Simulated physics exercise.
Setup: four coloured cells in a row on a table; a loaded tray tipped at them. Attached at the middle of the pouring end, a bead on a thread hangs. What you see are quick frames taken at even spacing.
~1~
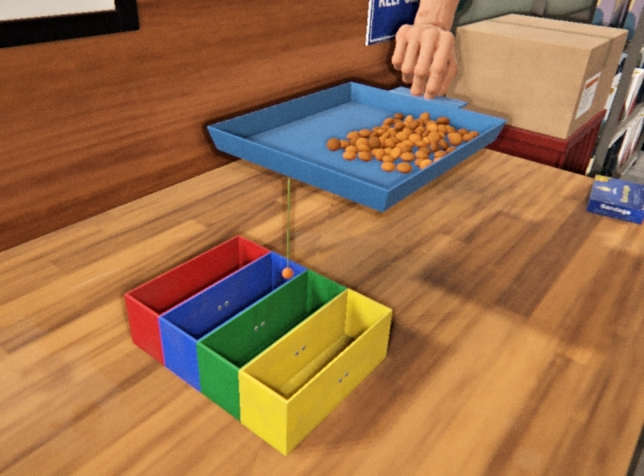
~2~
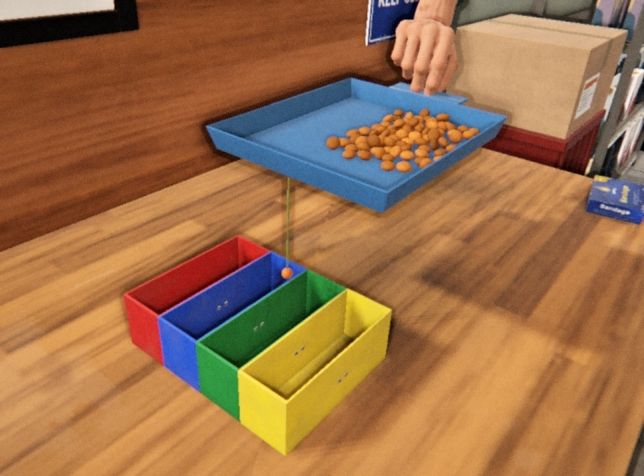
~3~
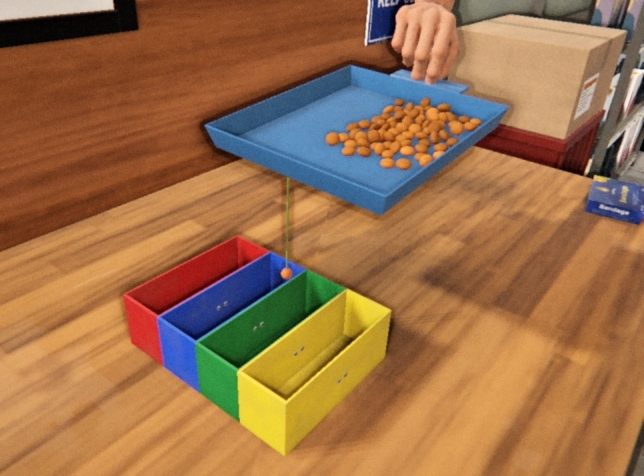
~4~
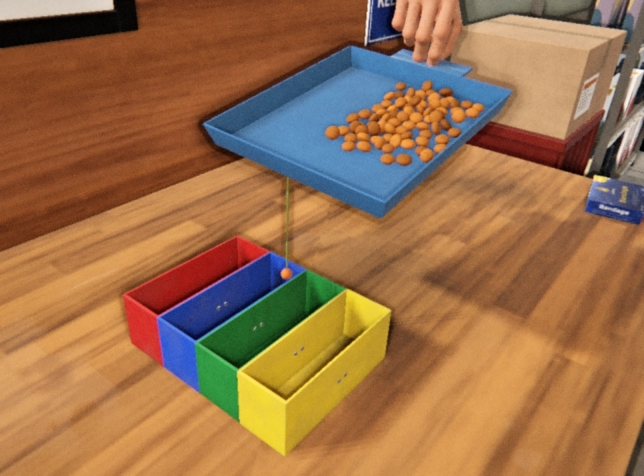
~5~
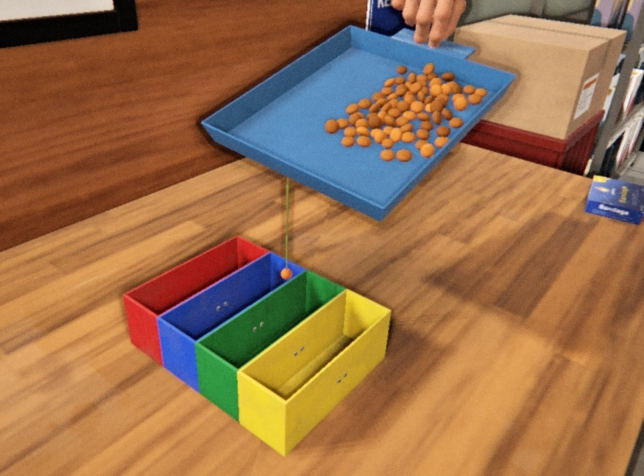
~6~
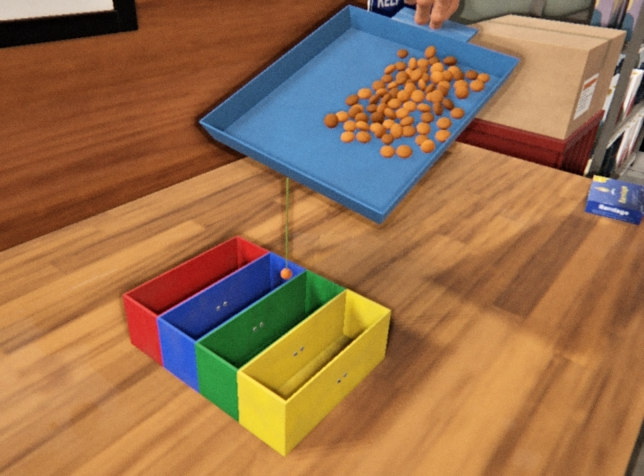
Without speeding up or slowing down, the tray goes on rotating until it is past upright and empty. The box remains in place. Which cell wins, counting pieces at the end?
The yellow cell wins.
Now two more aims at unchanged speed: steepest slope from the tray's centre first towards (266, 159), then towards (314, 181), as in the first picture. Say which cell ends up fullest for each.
The first time it's the cell in red, the second time it's the yellow one.
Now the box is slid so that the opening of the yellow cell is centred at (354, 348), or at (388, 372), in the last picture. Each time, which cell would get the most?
So it's yellow for the first shift and green for the second.
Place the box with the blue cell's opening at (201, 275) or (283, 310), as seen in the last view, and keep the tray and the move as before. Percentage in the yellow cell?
Trial 1 about 10 %, trial 2 about 30 %.
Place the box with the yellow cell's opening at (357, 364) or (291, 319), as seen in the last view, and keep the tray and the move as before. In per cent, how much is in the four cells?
First 100 %, then 20 %.
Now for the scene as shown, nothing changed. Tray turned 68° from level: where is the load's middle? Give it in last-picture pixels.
In the last view the centre sits at roughly (355, 198).
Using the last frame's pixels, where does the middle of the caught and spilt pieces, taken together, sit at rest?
The centre comes to rest close to (322, 395).
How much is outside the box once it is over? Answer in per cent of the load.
Share: Approx. 40 %.
Soon, tray tipped steeply; most on the tray; a small part falling or outside the box.
A while on, tray tipped past a quarter turn; a small part on the tray; about a third in the yellow cell; a small part in the green cell; about half falling or outside the box.
Towards the end, tray tipped past a quarter turn; about half in the yellow cell; a small part in the green cell; about a third falling or outside the box.
Finally, tray tipped past a quarter turn; about half in the yellow cell; a small part in the green cell; none in the blue cell; none in the red cell; about a third outside the box.
